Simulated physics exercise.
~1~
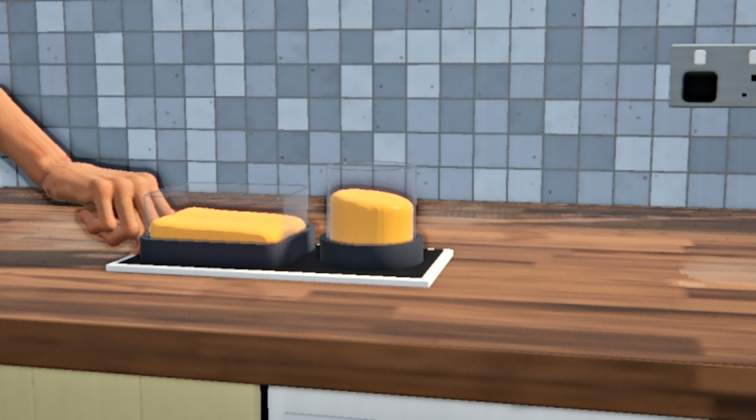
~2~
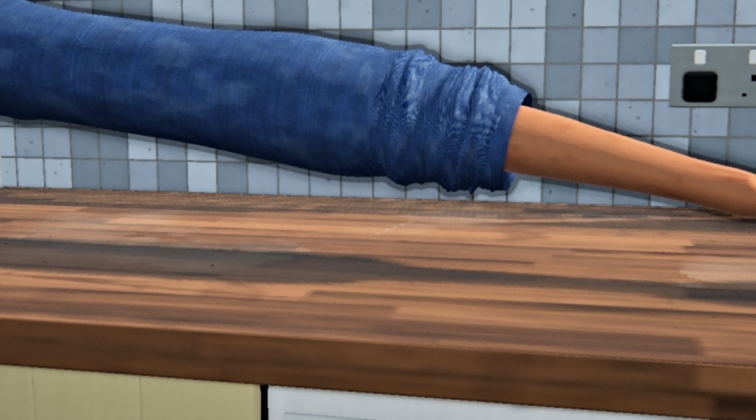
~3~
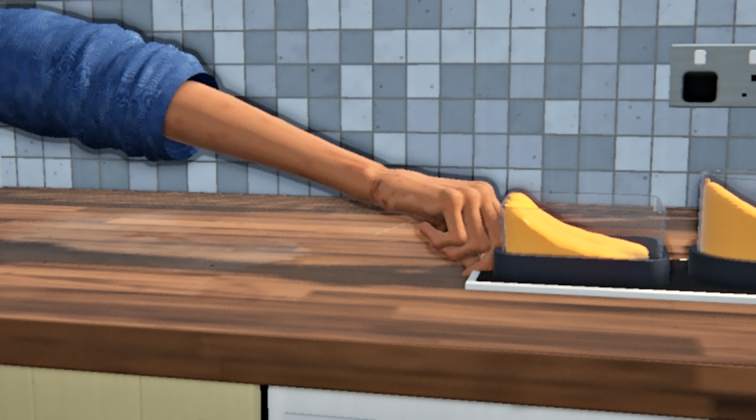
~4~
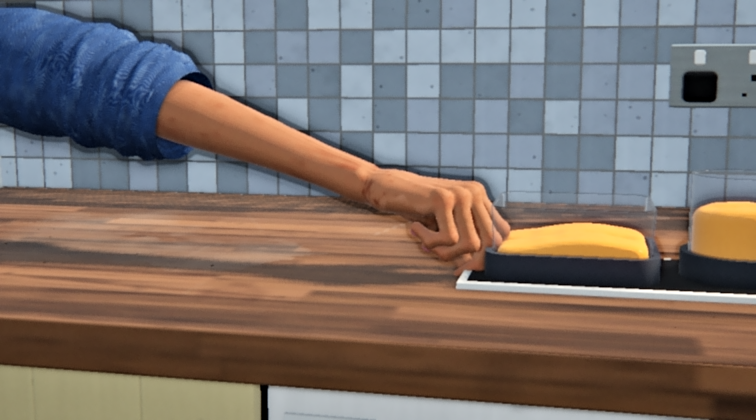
A hand slides a tray holding two containers of yellow juice right, then slightly left.
